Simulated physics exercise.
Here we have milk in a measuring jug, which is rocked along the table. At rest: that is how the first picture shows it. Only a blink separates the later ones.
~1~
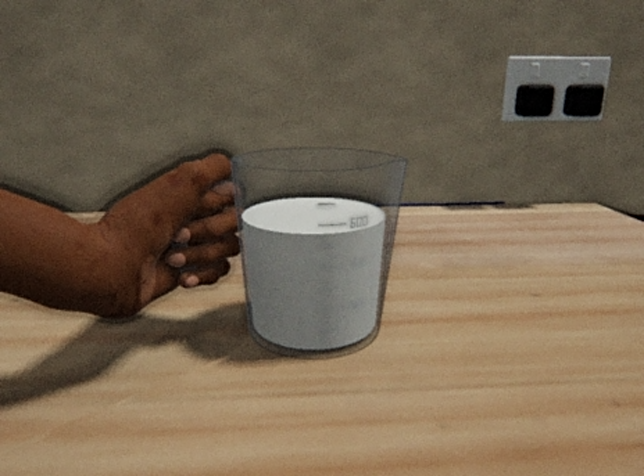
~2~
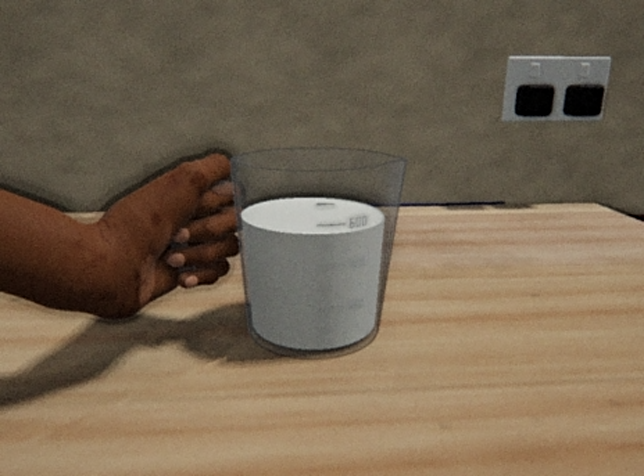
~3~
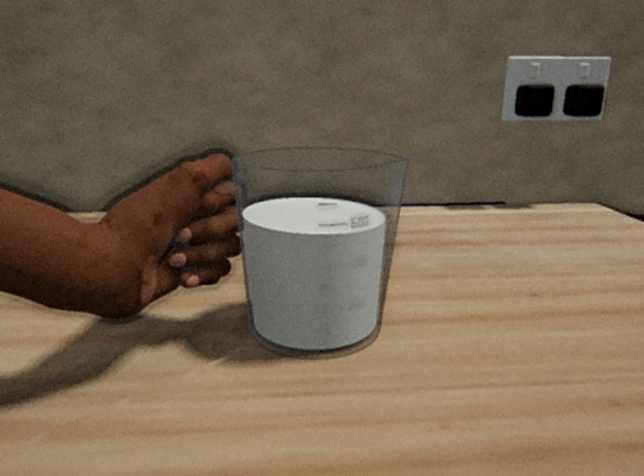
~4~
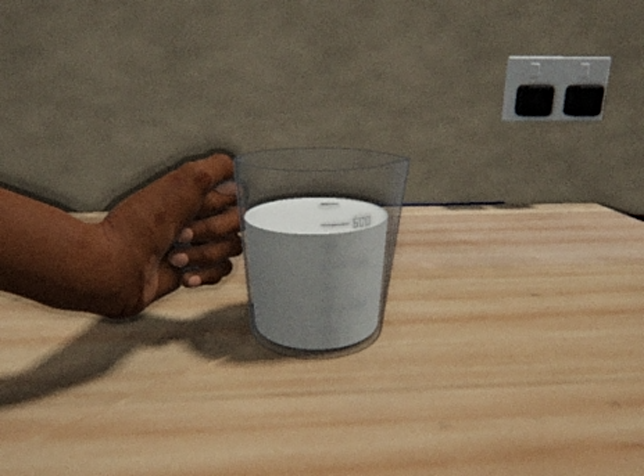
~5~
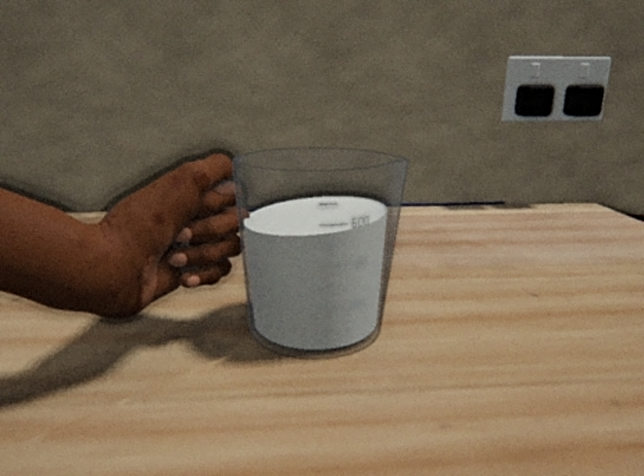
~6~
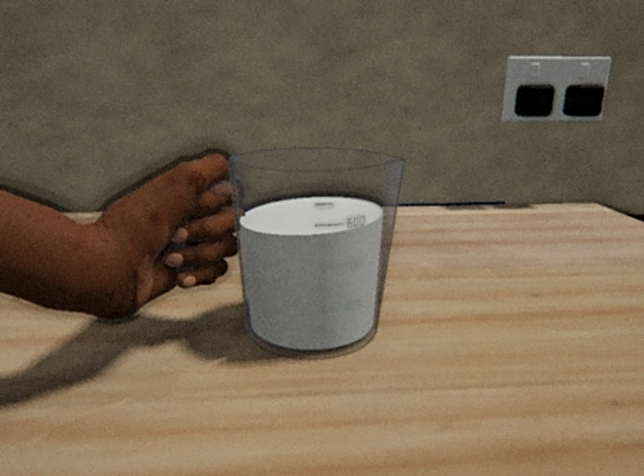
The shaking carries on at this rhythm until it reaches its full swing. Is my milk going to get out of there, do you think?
Nothing escapes.
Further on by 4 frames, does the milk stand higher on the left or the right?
On the right-hand edge, I'd say.
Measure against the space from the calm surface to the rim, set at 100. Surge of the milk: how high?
Around 50 percent.
A moment on, the highest wave so far climbs under half way to the rim.
When it is over, the highest wave so far climbs under half way to the rim; nothing has left it.
